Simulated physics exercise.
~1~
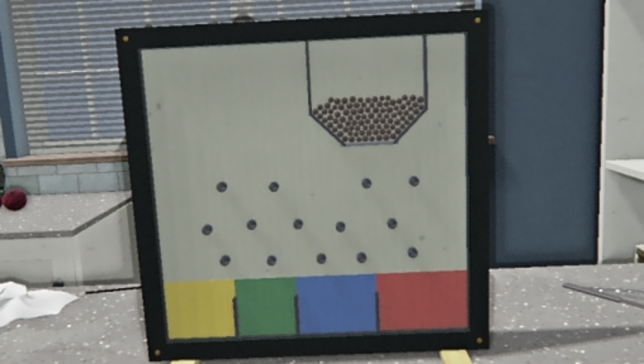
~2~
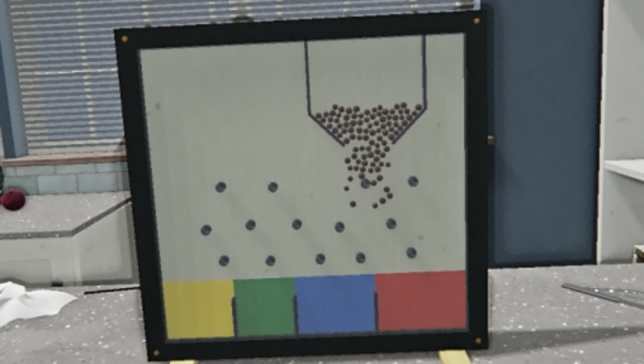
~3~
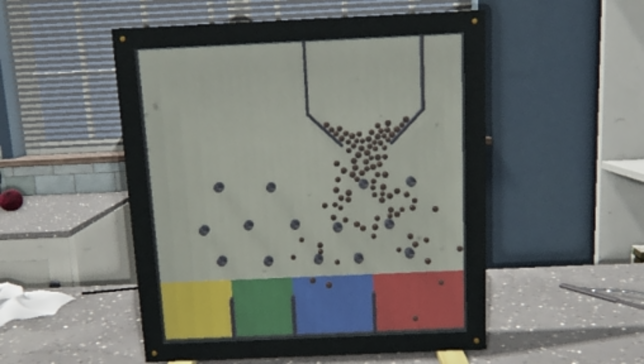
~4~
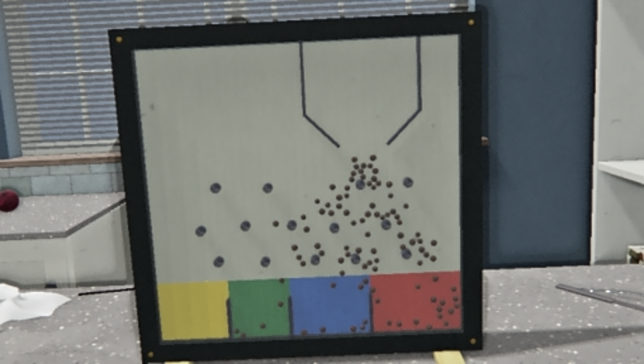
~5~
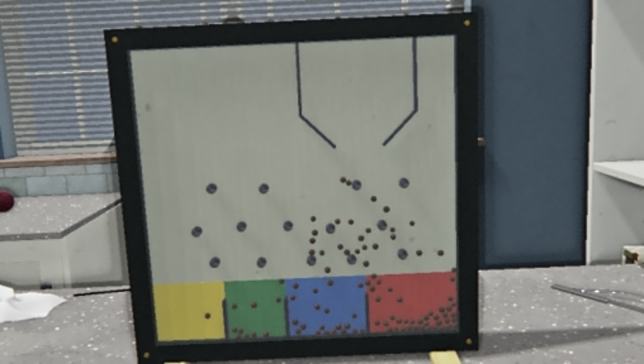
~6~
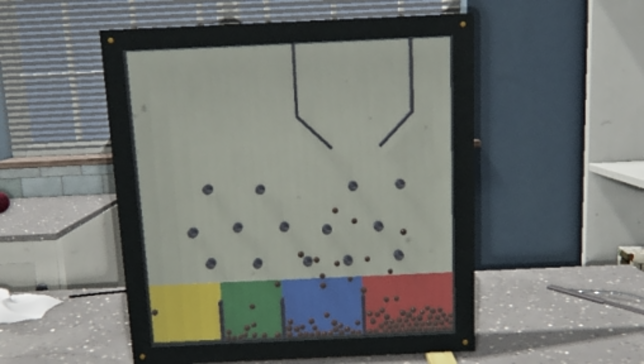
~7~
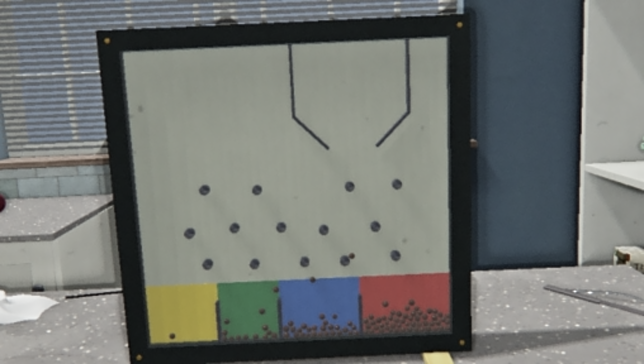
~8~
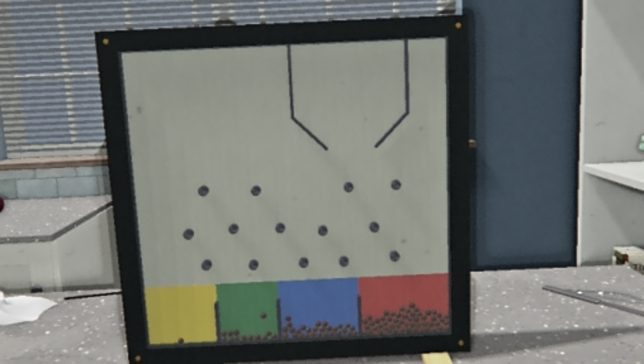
A black-framed upright case with a pale panel stands on a speckled grey surface, seen from the front, with a shuttered window behind it on the left and a dark blue panel on the right. Inside, small round brown pills fill a hopper at the upper right, above staggered pegs and yellow, green, blue and red bins. The hopper's bottom opens and the pills pour down, scattering off the pegs as the view pans slightly right. They drop mostly into the red and blue bins, with fewer in green. Finally the hopper is empty, and the red bin holds the largest sloping heap.
